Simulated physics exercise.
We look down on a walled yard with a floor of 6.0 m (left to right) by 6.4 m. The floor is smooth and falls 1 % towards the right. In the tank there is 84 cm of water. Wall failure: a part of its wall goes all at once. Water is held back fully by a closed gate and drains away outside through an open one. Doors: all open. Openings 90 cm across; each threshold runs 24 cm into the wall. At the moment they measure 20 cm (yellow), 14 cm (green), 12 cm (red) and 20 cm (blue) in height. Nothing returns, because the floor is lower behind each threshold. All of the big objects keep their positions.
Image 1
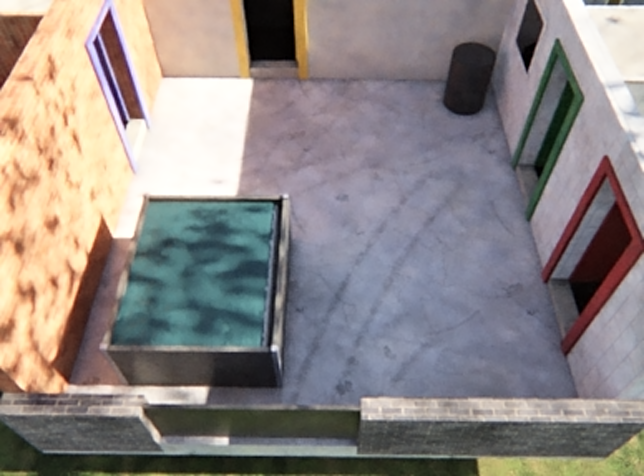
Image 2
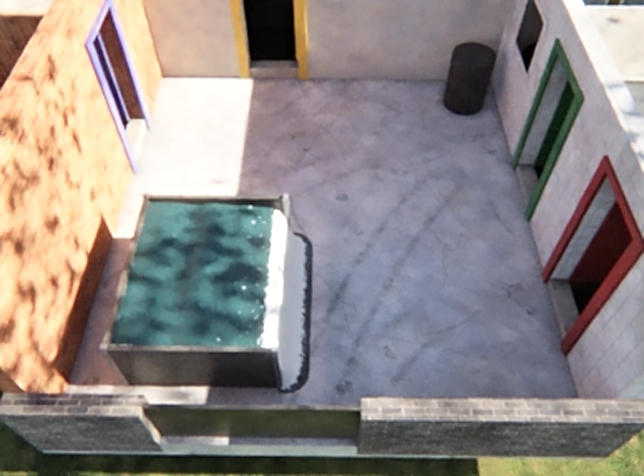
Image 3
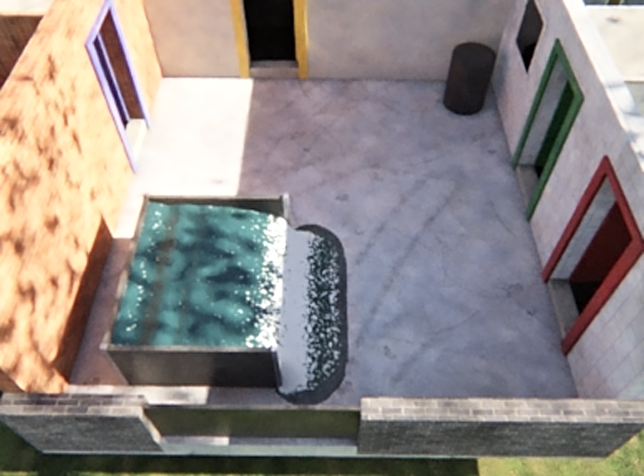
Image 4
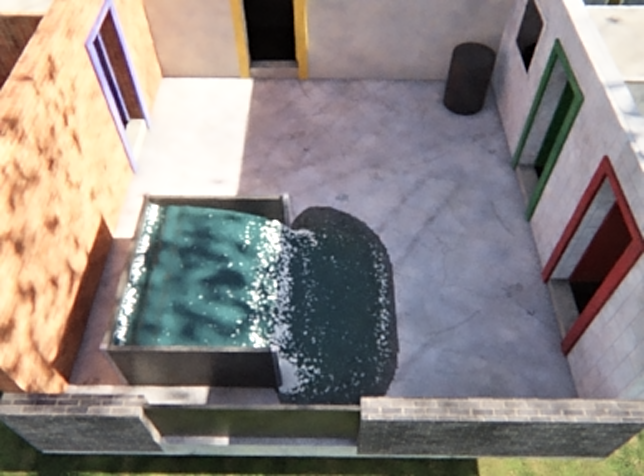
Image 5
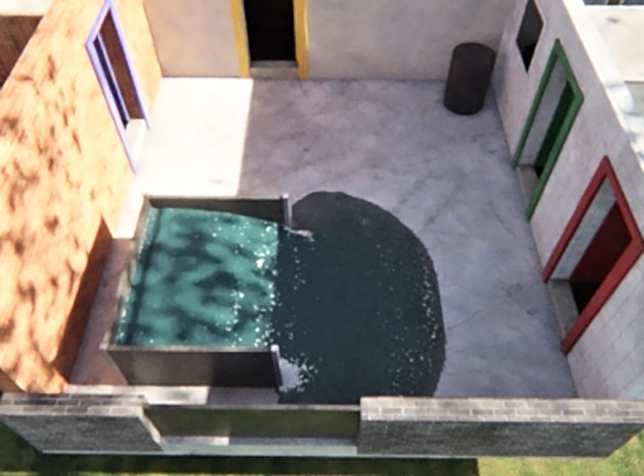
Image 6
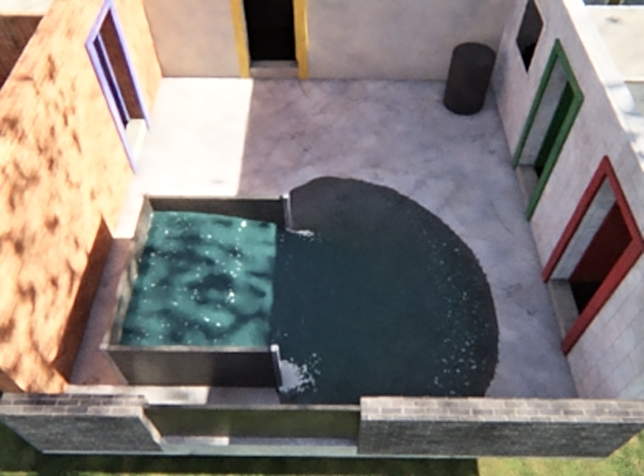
Water pours from the right side of a tank and spreads across the yard floor.
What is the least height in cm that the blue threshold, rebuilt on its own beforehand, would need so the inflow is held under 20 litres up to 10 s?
Around 6.5 cm would be enough.
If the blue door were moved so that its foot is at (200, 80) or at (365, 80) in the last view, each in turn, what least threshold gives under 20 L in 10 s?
You'd want roughly 9.0 cm there first, then roughly 13.5 cm.
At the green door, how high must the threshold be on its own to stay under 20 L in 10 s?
Green door, minimum about 19 cm.
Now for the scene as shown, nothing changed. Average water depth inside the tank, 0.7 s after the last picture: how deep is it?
I'd put it at some 33 centimetres on average.
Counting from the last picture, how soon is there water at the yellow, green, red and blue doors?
The yellow door gets it at 3.4 s, the green door at 0.5 s, the red door at 0.2 s and the blue door at 5.5 s.
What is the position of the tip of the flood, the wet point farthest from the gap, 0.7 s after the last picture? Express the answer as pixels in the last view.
The farthest wet point sits near (512, 168) in the last view.
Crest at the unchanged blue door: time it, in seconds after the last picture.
I'd guess close to 6.0 seconds.
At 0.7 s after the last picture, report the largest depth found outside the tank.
Around 55 centimetres.
Then, 0.7 s after the last picture water covers 40 % of the floor, deepest (55 cm) near (583, 428); it has not reached the blue door.
Then, 2.3 s after the last picture water covers 50 % of the floor, deepest (39 cm) near (489, 83); it has not reached the blue door.
Then, 9.3 s after the last picture water covers 100 % of the floor, deepest (16 cm) near (75, 421); 9 cm at the blue door, 0 litres in over its 20 cm threshold.
At the blue door as built, the water peaked near 11 cm, 6.1 s after the last picture.
Run again over the same 10 s with other heights there, 26 litres in over 6 cm, 10 litres over 8 cm. The limit of 20 litres is kept from about 6.5 cm up.
